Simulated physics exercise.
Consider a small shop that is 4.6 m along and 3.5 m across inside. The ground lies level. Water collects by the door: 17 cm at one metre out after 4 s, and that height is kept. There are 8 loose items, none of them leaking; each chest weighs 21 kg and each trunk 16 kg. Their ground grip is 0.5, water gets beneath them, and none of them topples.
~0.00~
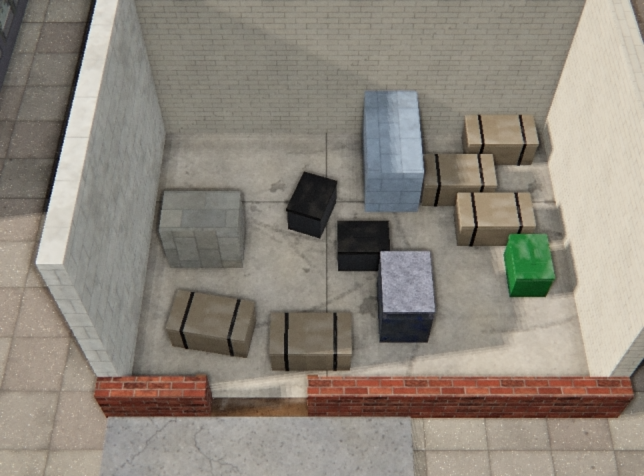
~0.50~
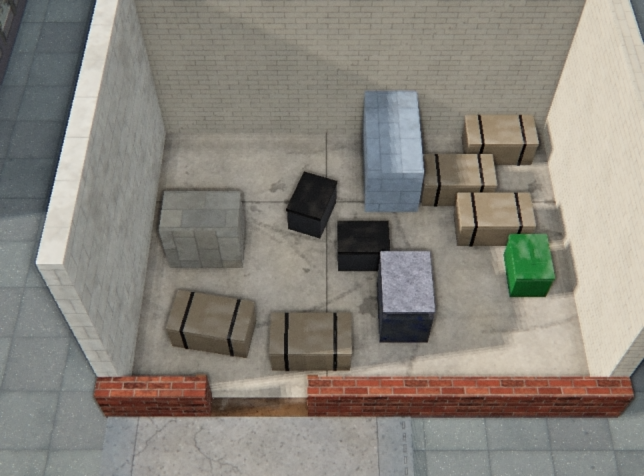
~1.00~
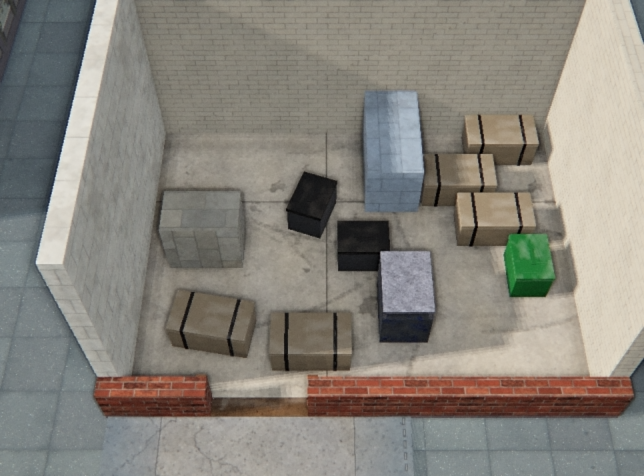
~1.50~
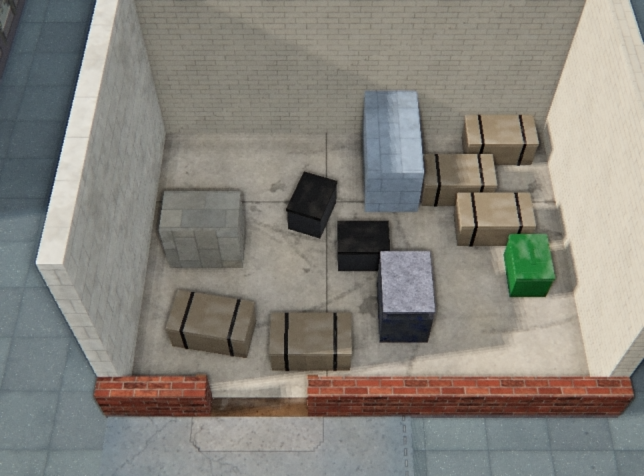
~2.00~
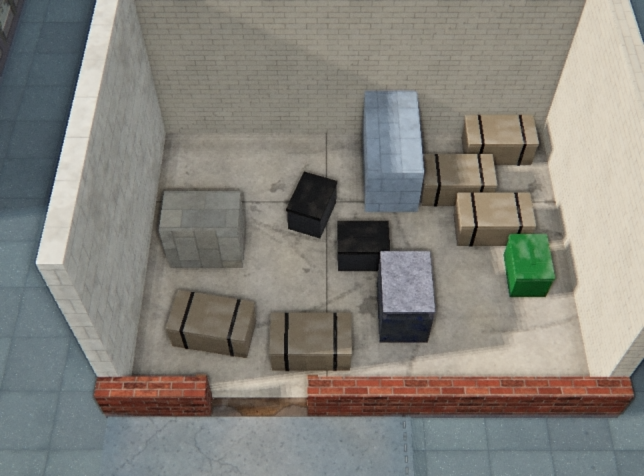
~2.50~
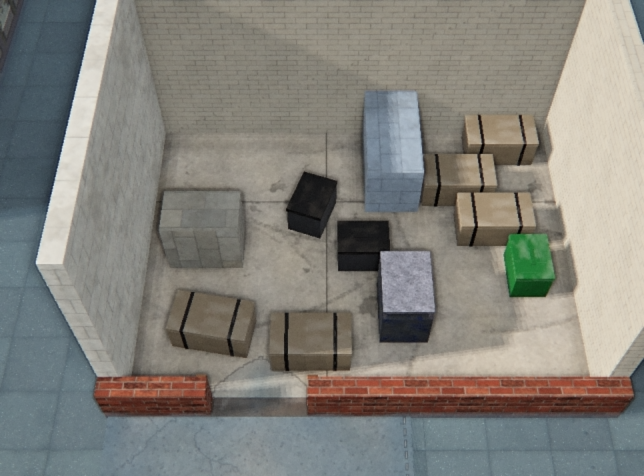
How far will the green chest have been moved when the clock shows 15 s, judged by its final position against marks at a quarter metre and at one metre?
Distance covered: Small.
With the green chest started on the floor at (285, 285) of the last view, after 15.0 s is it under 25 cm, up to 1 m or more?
Well, it gets shoved far.
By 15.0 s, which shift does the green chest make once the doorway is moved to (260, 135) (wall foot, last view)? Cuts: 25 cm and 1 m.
Green chest: No real movement.
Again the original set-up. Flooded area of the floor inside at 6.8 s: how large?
Near 10.0 m2 in all.
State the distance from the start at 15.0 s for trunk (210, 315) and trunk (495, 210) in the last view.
In that order: 20 cm, 30 cm.
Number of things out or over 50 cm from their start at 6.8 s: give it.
By my reckoning, 2.
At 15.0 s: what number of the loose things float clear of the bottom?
I count 4.
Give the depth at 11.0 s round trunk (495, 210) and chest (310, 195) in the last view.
I'd estimate 4 cm for the first and 9 cm for the second.
After 3.5 s the green chest is near (532, 256), 0.0 m from its start, aground; 0 afloat.
After 6.8 s the green chest is near (532, 256), 0.0 m from its start, aground; 2 afloat.
After 11.0 s the green chest is near (532, 256), 0.0 m from its start, aground; 1 afloat.
After 15.0 s the green chest is near (532, 256), 0.0 m from its start, aground; 4 afloat.
